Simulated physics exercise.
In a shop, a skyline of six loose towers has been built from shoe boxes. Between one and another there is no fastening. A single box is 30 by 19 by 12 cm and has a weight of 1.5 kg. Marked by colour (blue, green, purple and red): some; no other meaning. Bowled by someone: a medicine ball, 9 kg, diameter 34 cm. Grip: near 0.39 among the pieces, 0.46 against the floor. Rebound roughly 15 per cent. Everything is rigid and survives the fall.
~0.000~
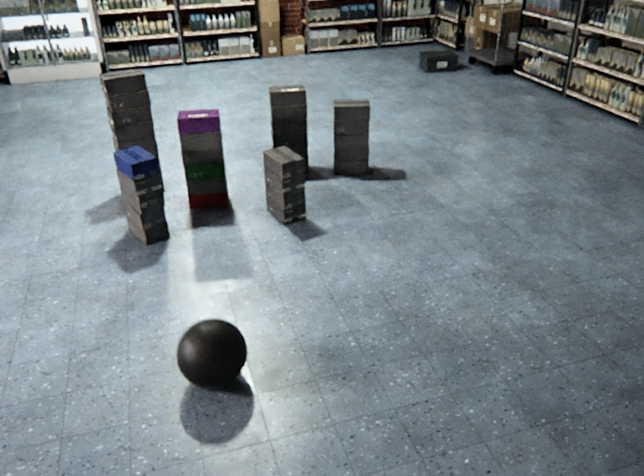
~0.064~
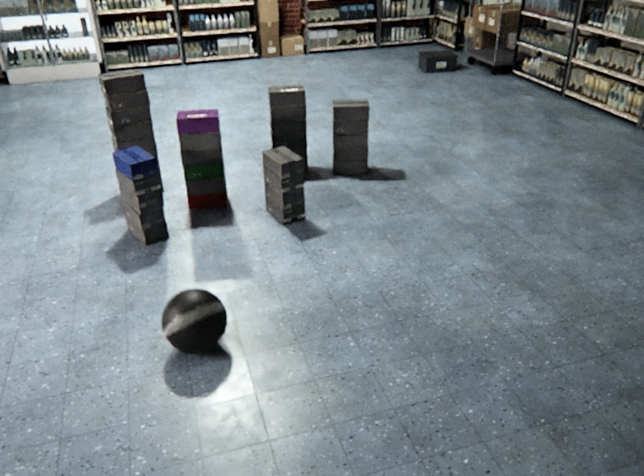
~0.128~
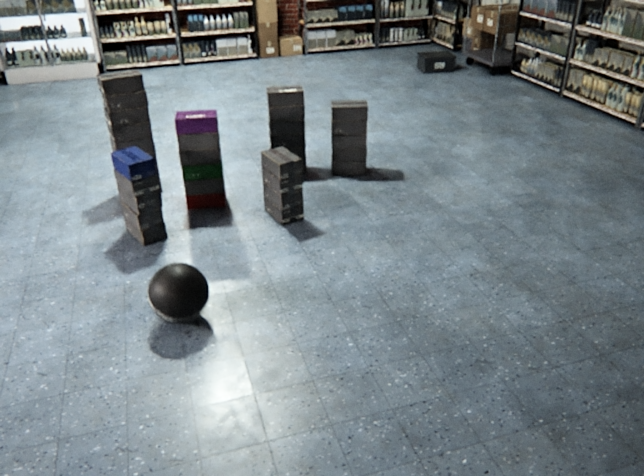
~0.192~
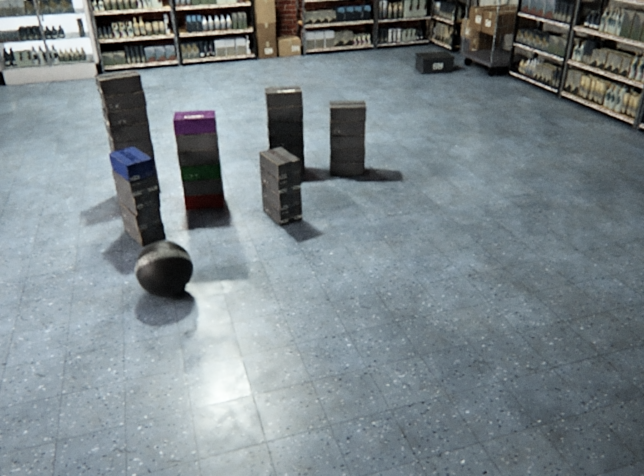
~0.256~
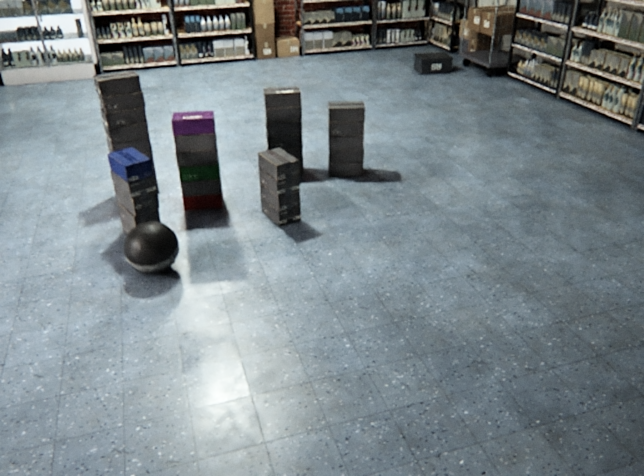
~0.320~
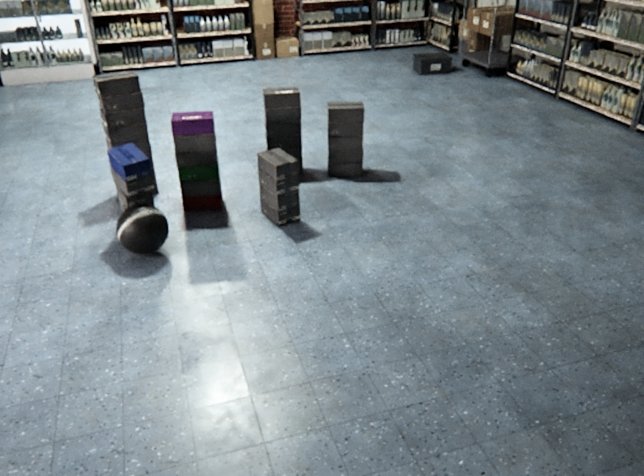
Dark ball rolling across a shop floor towards stacked box towers, then bumping the blue-topped stack at left, which tilts slightly.
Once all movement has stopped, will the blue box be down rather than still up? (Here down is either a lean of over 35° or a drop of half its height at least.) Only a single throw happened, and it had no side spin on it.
Yes, it ends up out of place.
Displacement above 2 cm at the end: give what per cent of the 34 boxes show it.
Result: 40 per cent.
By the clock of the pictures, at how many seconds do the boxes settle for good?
Close to 2.0 seconds.
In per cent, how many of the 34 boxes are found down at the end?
Around 5 per cent, I'd say.
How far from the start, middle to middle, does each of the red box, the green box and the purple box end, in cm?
Approx. shifts in cm - red: 0; green: 0; purple: 0.
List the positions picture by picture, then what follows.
In the first picture (we follow the side turned to the camera; the camera pans a little), ball (212, 353) 1.33 m from contact, 4.6 m/s; blue box (145, 170); purple box (198, 126); green box (205, 172); no piece has moved.
The second picture shows ball (195, 321) 1.04 m from contact, 4.6 m/s; blue box (145, 170).
The third picture shows ball (179, 293) 74 cm from contact, 4.6 m/s; blue box (143, 170).
The fourth picture shows ball (165, 269) 45 cm from contact, 4.6 m/s; blue box (141, 171).
The fifth picture shows ball (152, 248) 16 cm from contact, 4.6 m/s; blue box (140, 171).
The sixth picture shows ball (143, 229) after contact, 2.5 m/s; blue box (138, 170) tipped 5°; purple box (192, 127); green box (199, 174); steepest lean 5°, the box at (141, 187); 5 stirred so far.
Around 0.42 s, ball still moving; none of the 34 boxes down, 5 disturbed; blue box tipped 21°.
Around 0.58 s, ball still moving; 1 of the 34 boxes down; blue box tipped 44°, 56 mm lower.
Around 0.72 s, ball still moving; 2 of the 34 boxes down; blue box tipped 61°, 36 cm lower.
Around 1.04 s, ball still moving; 2 of the 34 boxes down; blue box 50 cm lower.
Finally (2.0 s), ball rolling away; 2 of the 34 boxes down; blue box 50 cm lower; green box unmoved; purple box unmoved. Seen by the last camera, middles, blue box near (161, 216), green box near (199, 169).
